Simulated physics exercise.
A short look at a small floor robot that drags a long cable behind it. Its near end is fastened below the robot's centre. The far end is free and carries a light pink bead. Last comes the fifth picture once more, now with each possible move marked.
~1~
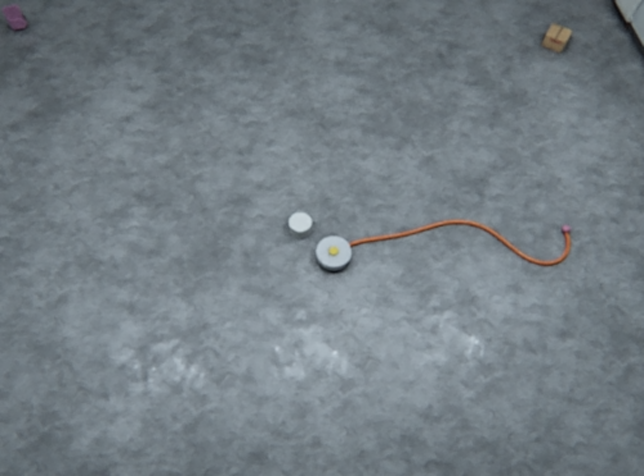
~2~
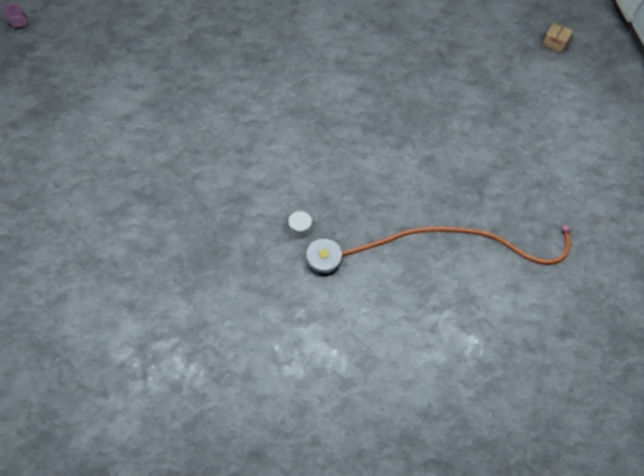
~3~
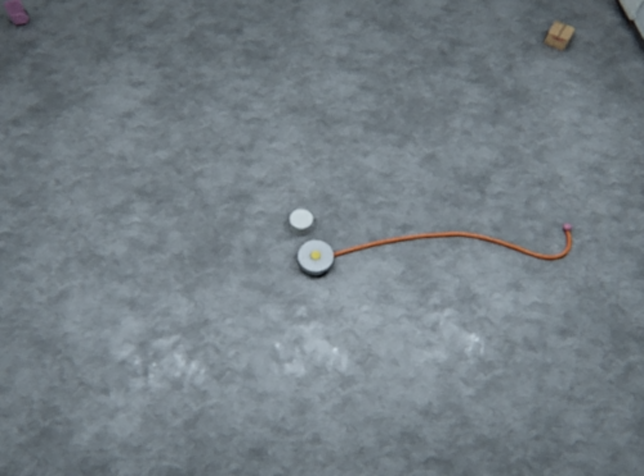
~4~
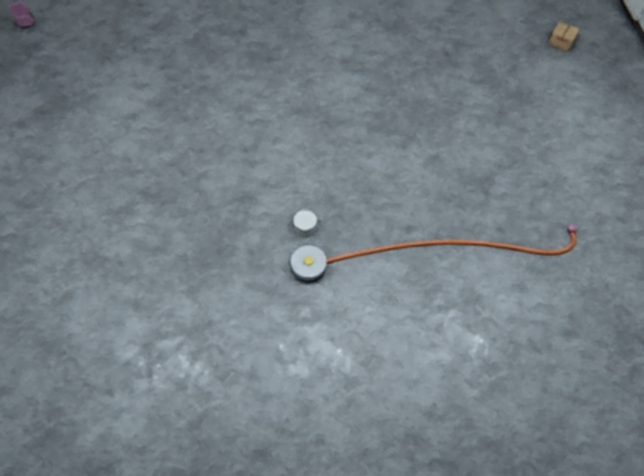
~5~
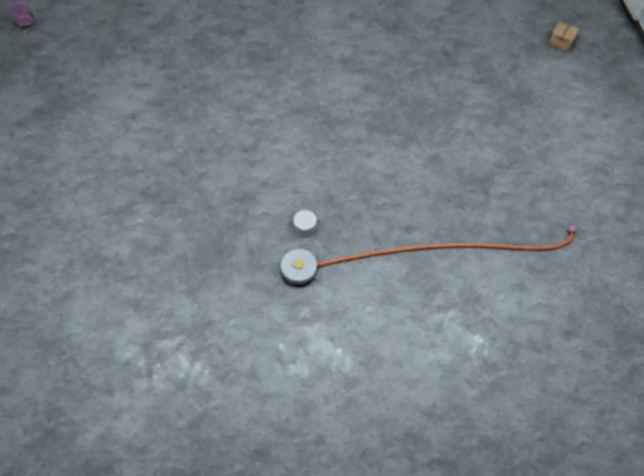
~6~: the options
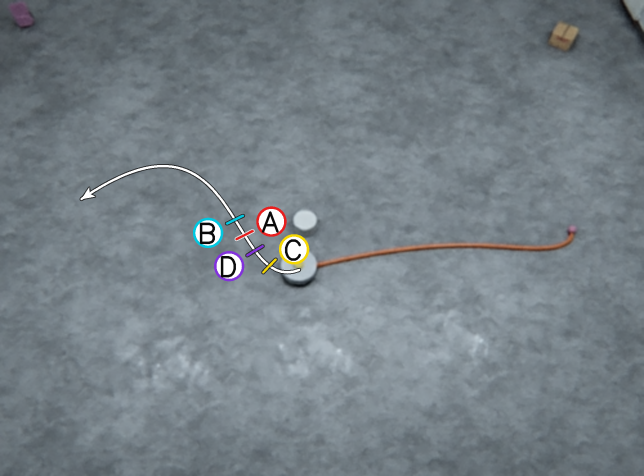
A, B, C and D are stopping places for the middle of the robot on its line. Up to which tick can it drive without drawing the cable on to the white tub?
It should halt at B.
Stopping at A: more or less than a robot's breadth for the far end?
By then, more.
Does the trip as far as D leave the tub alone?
Yes.
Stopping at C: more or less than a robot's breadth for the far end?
Less.
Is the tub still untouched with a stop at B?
Yes.
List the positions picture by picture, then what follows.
Robot (334, 254); free end (566, 229); white tub (301, 225), in the first picture.
Robot (324, 257); free end (566, 229), in the second picture.
Robot (316, 258); free end (567, 227), in the third picture.
Robot (309, 264); free end (572, 229); white tub (305, 223), in the fourth picture.
Robot (299, 267); free end (572, 230); white tub (305, 223), in the fifth picture.
On the marked copy, A at (245, 235); B at (235, 220); C at (269, 266); D at (255, 251); the route from (299, 270) via (206, 183) to (81, 199).
Following B. Soon after the start, robot (267, 261), middle of the cable (416, 255), free end (555, 240).
Later, robot (247, 237), middle of the cable (394, 255), free end (534, 242).
In the end, robot (234, 217), middle of the cable (375, 251), free end (517, 244); nothing has been touched.
As for the rest, A is safe but short; C is safe but short; D is safe but short.
